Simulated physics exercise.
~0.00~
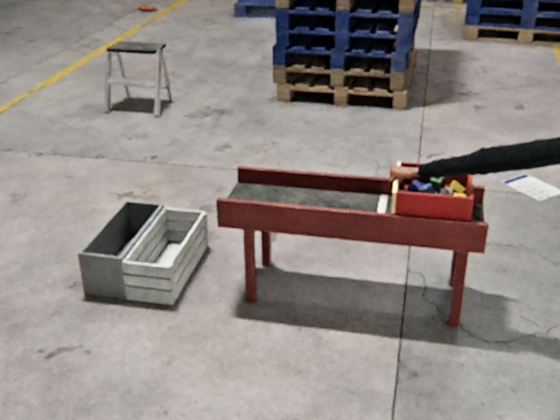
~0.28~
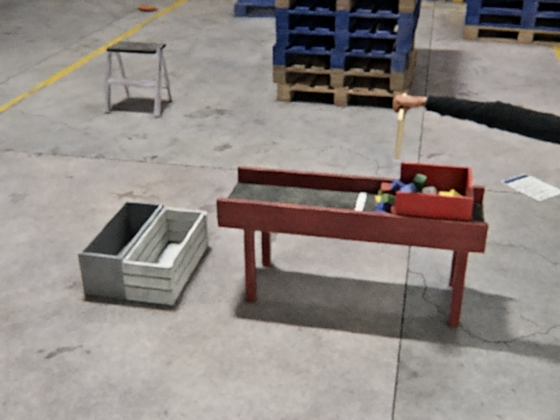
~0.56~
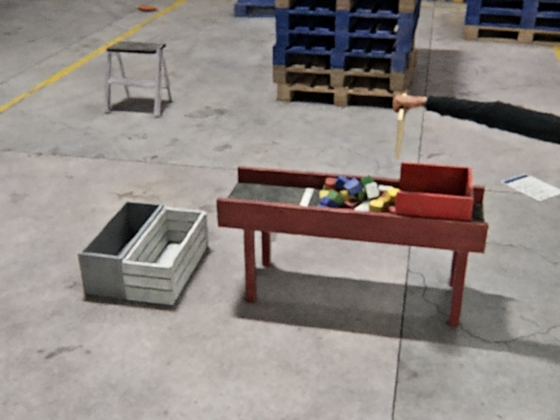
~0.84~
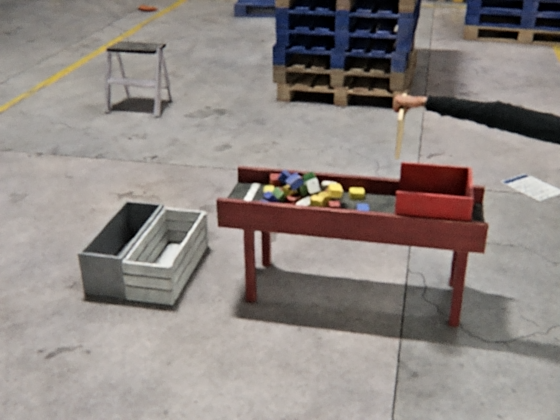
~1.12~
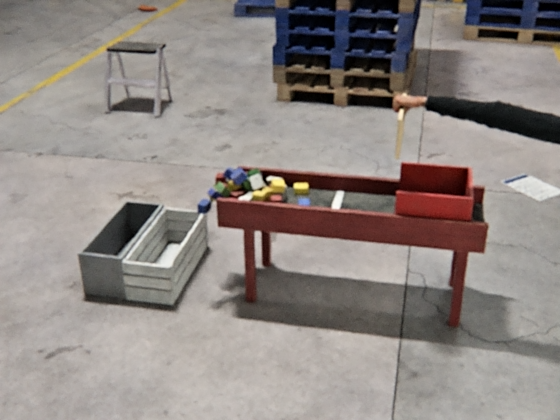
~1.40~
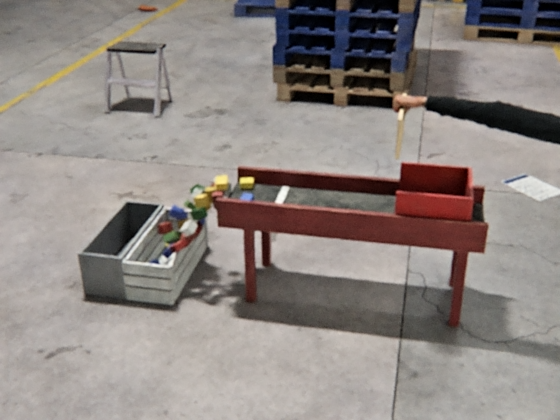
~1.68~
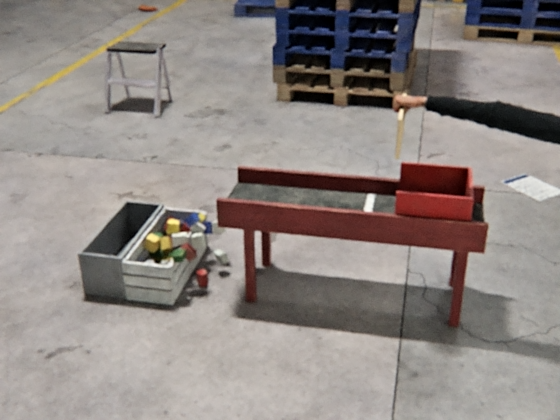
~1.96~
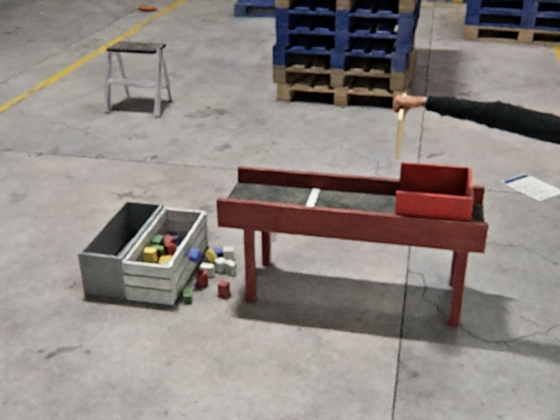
A hand lifts a gate and toy bricks ride left, some missing the white tote.
